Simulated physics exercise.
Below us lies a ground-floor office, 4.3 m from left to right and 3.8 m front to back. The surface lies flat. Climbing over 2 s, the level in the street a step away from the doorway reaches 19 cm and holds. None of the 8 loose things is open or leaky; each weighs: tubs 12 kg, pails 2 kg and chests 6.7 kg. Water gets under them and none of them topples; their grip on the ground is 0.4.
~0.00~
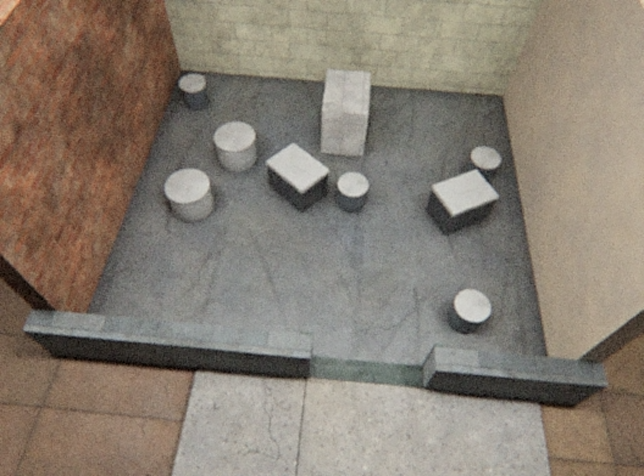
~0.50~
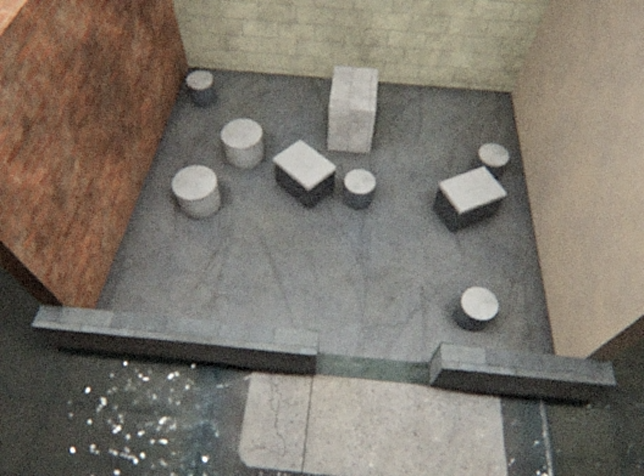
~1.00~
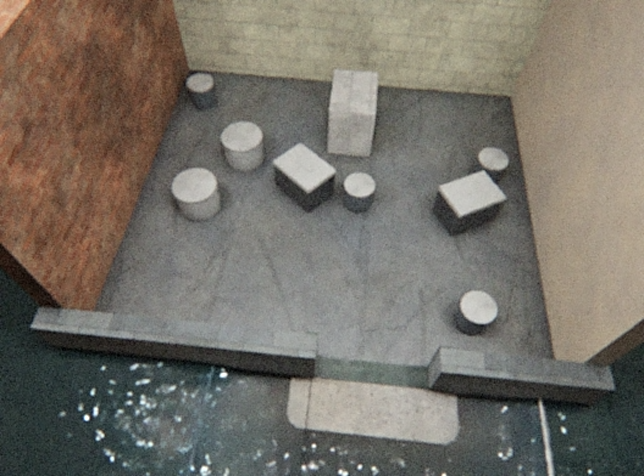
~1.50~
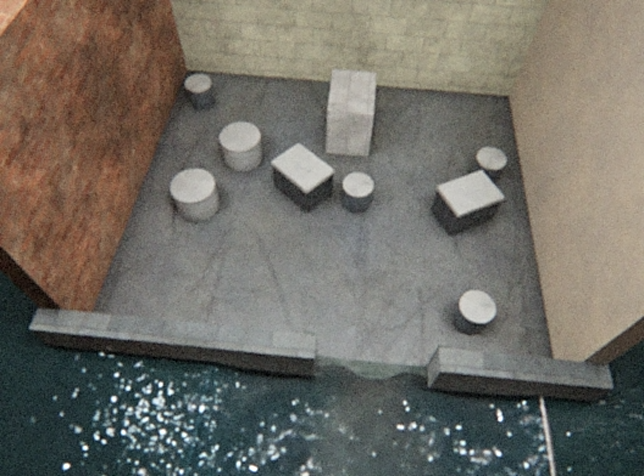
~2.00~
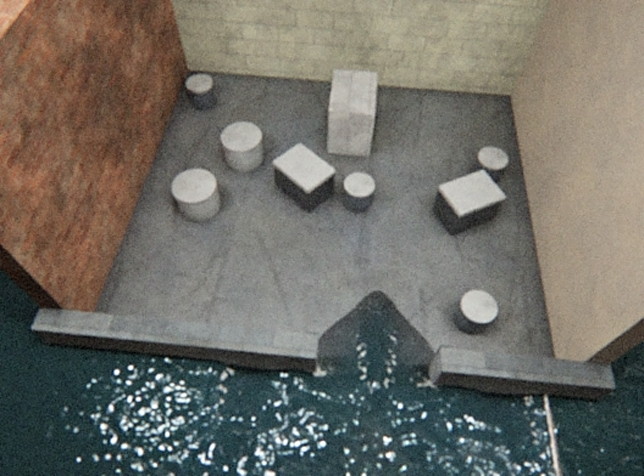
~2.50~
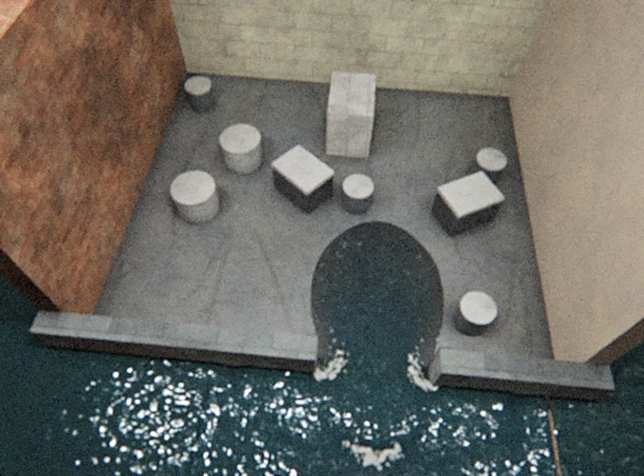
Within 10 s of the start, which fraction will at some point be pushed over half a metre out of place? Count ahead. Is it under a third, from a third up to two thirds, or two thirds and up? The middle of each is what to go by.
I would say from a third up to two thirds.
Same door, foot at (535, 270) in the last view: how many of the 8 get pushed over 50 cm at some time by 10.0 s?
The count would be 6.
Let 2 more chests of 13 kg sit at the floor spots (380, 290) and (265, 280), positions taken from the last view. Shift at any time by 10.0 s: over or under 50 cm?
The first: Farther. The second: Not as far.
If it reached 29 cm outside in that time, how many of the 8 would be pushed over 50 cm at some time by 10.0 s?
I count 7 of them in that case.
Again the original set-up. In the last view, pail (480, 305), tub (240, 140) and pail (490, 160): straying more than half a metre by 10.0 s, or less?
Within, within, beyond.
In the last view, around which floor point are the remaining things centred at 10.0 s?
Mean floor pixel: About (314, 166).
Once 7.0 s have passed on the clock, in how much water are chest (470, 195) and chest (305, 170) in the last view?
Roughly 9 and 5 cm.
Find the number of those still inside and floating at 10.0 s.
The count is 7.
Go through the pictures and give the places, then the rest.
In the first picture, a tub at (187, 185) rests on the ground; a pail at (473, 305), on the bottom; 0.0 m2 under water; 0 of 8 have shifted.
In the second picture, a tub at (194, 182) rests on the ground; a pail at (480, 303), on the bottom; water covers 0.0 m2; 0 of 8 have shifted.
In the third picture, a tub at (194, 185) rests on the ground; a pail at (479, 307), on the bottom; water covers 0.0 m2; 0 of 8 have shifted.
In the fourth picture, a tub at (192, 185) rests on the ground; a pail at (478, 306), on the bottom; 0.0 m2 under water; 0 of 8 have shifted.
In the fifth picture, a tub at (194, 185), on the bottom; a pail at (479, 306), on the bottom; water covers 0.4 m2; 0 of 8 have shifted.
In the sixth picture, a tub at (193, 187) rests on the ground; a pail at (479, 307), on the bottom; water covers 1.6 m2; 0 of 8 have shifted.
After 3.5 s 1 of 8 are over 50 cm from their spots; 0 afloat.
After 4.5 s 3 of 8 are over 50 cm from their spots; 2 afloat.
After 7.0 s 4 of 8 are over 50 cm from their spots; 5 afloat.
After 10.0 s 5 of 8 are over 50 cm from their spots, and 5 have been at some point; 7 afloat.
